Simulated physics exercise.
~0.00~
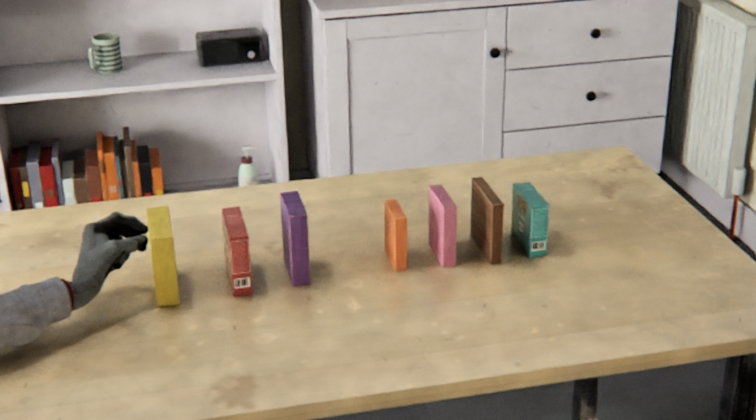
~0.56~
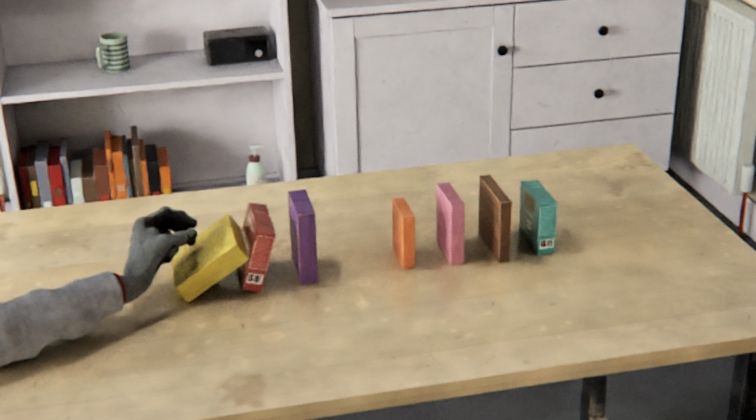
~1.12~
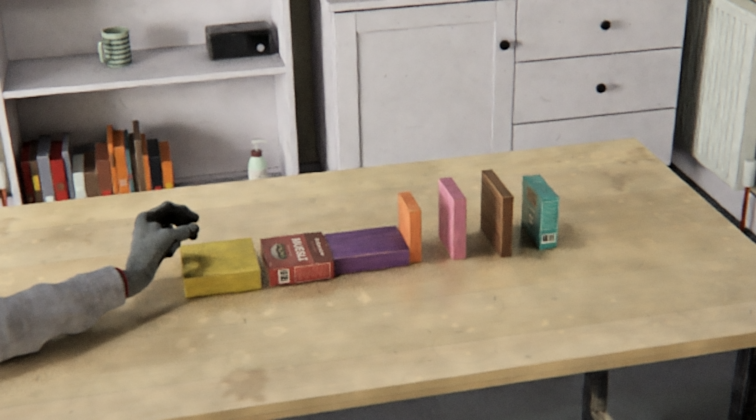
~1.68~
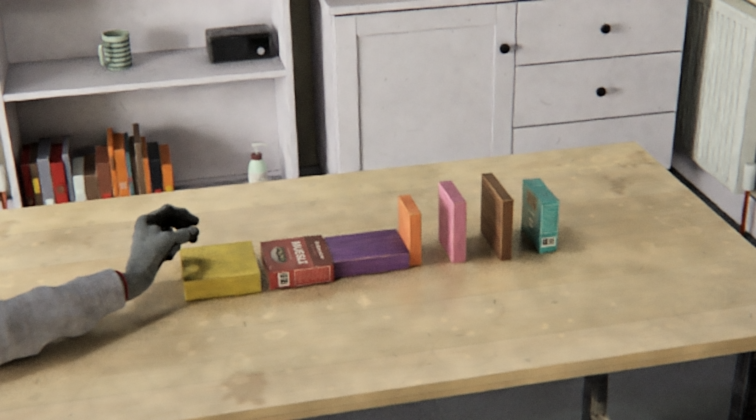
The video shows a gloved hand tipping a yellow block rightward on a wooden table, toppling a red packet and then a purple board. The three end up lying in a row, the purple board reaching the orange block, which stays standing with the pink block, brown board and turquoise packet.
